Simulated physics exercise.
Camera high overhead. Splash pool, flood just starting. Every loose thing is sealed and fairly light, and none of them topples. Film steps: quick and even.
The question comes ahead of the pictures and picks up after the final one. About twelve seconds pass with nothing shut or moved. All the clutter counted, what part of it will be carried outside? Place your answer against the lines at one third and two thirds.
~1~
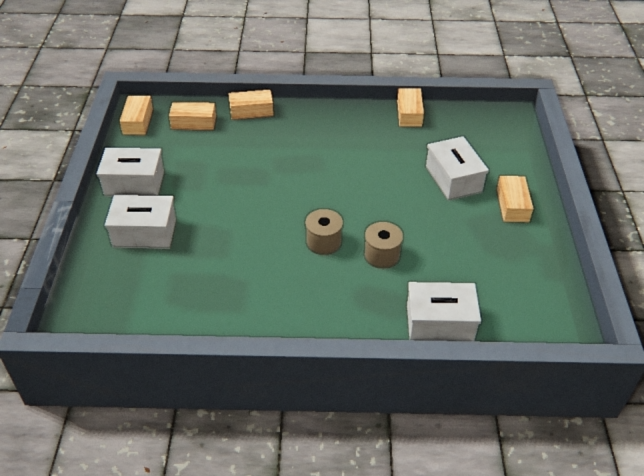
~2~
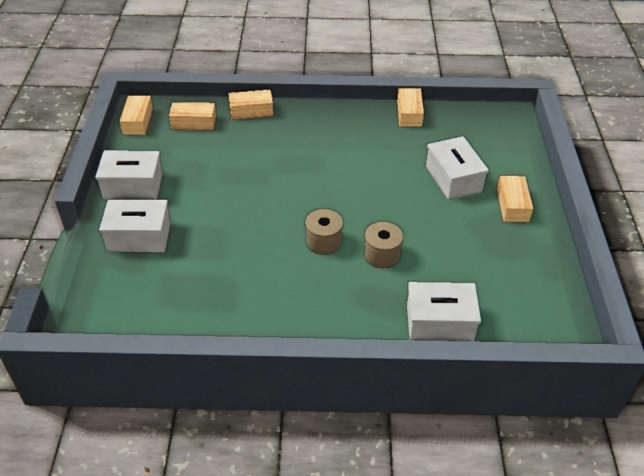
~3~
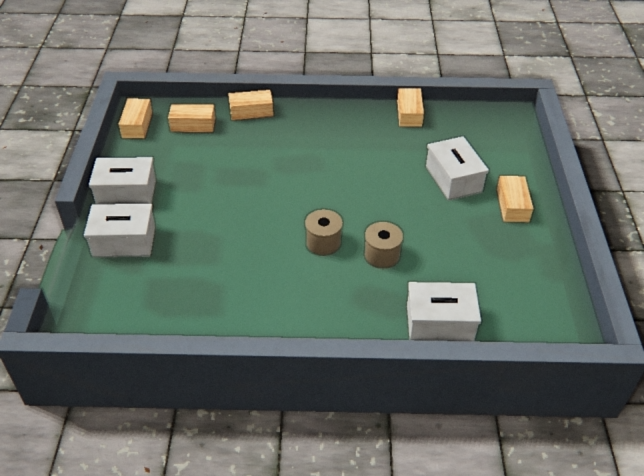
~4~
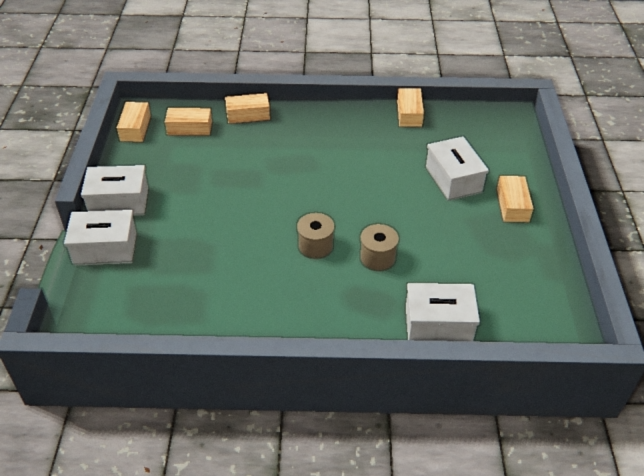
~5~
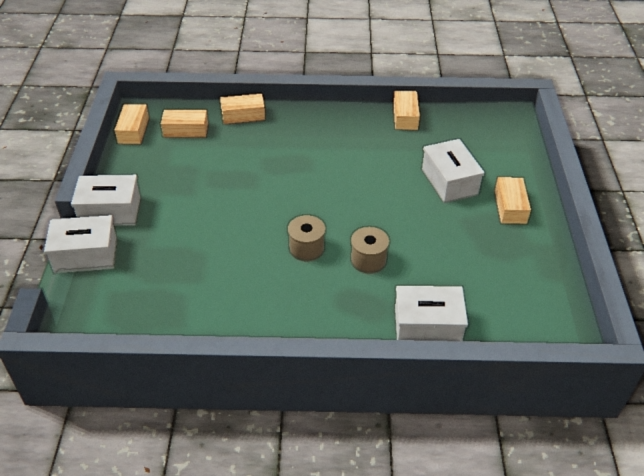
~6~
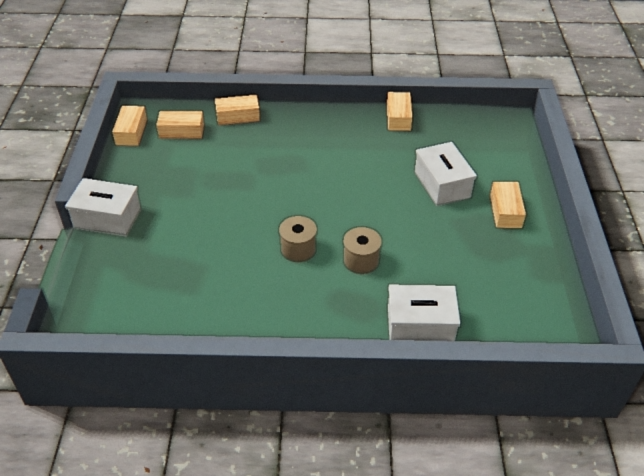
It sits short of the one-third line.
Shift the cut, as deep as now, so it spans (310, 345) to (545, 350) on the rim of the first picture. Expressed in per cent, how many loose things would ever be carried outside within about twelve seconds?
Around 40 per cent.
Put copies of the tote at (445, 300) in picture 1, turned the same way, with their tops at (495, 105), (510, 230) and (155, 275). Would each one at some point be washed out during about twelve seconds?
In order: Never exits; never exits; exits.
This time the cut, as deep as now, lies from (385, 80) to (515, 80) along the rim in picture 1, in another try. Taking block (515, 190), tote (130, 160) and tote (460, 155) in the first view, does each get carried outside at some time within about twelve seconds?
Per item as listed - swept away, not lost, swept away.
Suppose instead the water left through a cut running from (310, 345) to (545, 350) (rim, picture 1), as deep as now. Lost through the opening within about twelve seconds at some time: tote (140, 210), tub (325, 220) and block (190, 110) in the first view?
Answer, one by one: Not lost, lost, not lost.
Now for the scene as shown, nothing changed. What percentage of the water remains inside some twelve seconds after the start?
70 %.
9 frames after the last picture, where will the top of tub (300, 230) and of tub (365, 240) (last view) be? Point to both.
About (253, 239) and (328, 247).
A moment on, 1 of 11 are out; 10 afloat.
Next, 2 of 11 are out; 9 afloat.
Later, 2 of 11 are out; 9 afloat.
In the end, 2 of 11 are out; 9 afloat.
